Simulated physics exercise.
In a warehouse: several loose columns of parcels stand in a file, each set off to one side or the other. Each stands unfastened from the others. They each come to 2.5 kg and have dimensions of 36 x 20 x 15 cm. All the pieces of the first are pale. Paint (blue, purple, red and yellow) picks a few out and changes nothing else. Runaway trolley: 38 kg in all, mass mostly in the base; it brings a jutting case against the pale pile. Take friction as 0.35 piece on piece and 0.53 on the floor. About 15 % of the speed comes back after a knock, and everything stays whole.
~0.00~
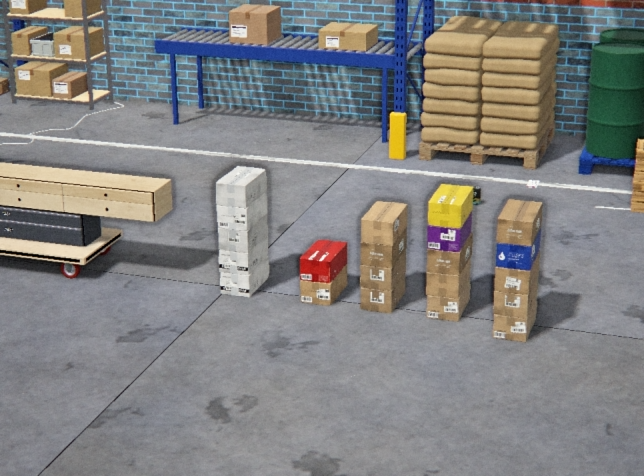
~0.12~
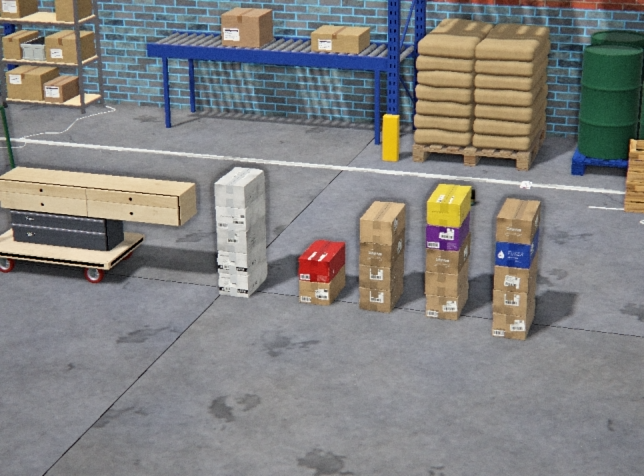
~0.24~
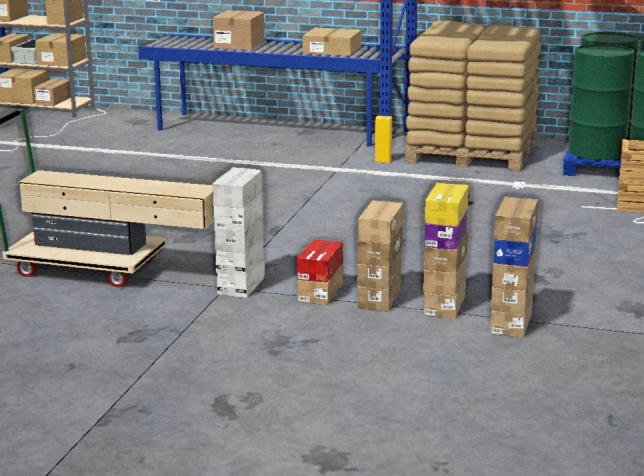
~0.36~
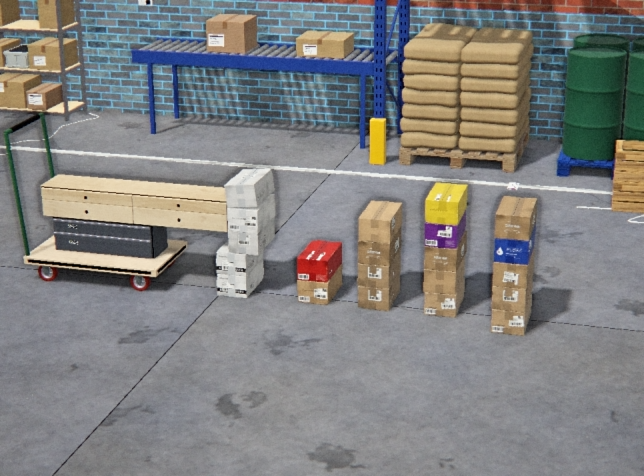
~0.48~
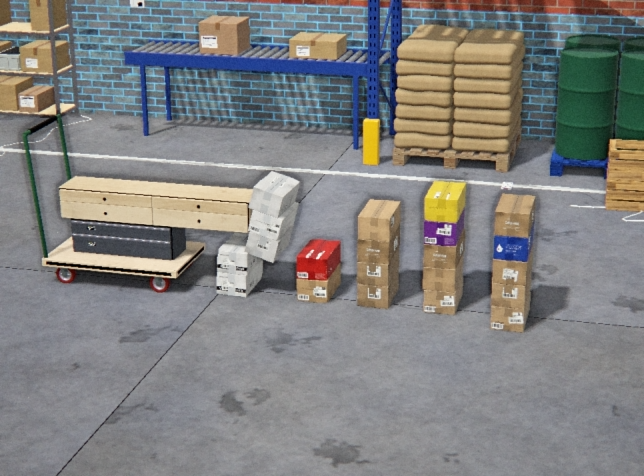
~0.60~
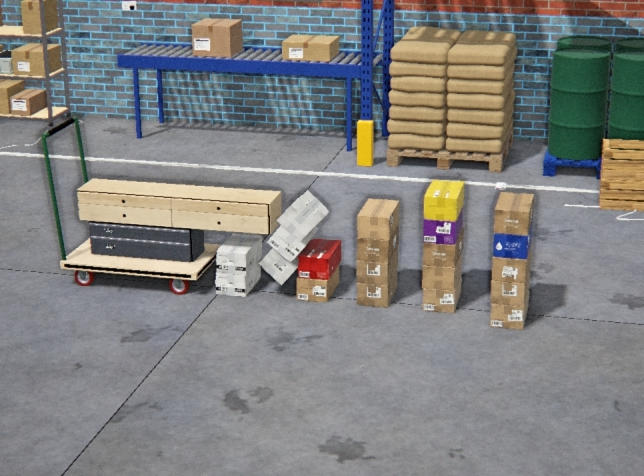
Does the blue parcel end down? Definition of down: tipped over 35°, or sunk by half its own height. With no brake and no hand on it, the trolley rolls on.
No.
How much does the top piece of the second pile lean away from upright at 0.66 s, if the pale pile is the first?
The top piece is tilted around 0°.
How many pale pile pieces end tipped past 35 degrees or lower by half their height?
Count: 3.
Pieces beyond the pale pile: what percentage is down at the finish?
About 0 per cent.
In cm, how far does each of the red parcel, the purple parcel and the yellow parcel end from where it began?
Red 25 cm, purple 0 cm, yellow 0 cm.
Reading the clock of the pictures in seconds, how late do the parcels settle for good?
Around 1.5 seconds.
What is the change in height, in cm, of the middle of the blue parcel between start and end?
Height change: About 0 cm lower.
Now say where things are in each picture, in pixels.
In the first frame (pixels give the middle of a visible side; the camera moves round a little), load (144, 201) 46 cm short; blue parcel (513, 257); purple parcel (443, 239); yellow parcel (444, 216); none of the others has stirred.
In the second frame, load (170, 205) 27 cm short; blue parcel (513, 256).
In the third frame, load (195, 208) 8 cm short; blue parcel (511, 254).
In the fourth frame, load (219, 211) 8 cm in, top of the pale pile leaning 7°; blue parcel (511, 252); none of the others has stirred.
In the fifth frame, load (240, 212) 23 cm in, top of the pale pile leaning 15°; blue parcel (511, 249); none of the others has stirred.
In the sixth frame, load (260, 213) 37 cm in, top of the pale pile leaning 41°; blue parcel (510, 247); red parcel (313, 268) 12 mm from its place; yellow parcel (440, 209); one has shifted.
After 0.66 s, 3 of the pale pile down; none of the 16 other parcels down, 1 disturbed; blue parcel unmoved; red parcel 6 cm from its place.
After 0.76 s, 3 of the pale pile down; none of the 16 other parcels down, 1 disturbed; blue parcel unmoved; red parcel 6° from how it stood.
After 0.88 s, 3 of the pale pile down; none of the 16 other parcels down, 4 disturbed; blue parcel unmoved; red parcel 18° from how it stood.
After 1.06 s, 3 of the pale pile down; none of the 16 other parcels down, 6 disturbed; blue parcel unmoved; red parcel 26° from how it stood.
In the end (1.9 s), 3 of the pale pile down; none of the 16 other parcels down, 8 disturbed; blue parcel unmoved; red parcel 28° from how it stood; purple parcel 19 mm from its place. From the last view, middles, blue parcel near (513, 237), red parcel near (353, 265).
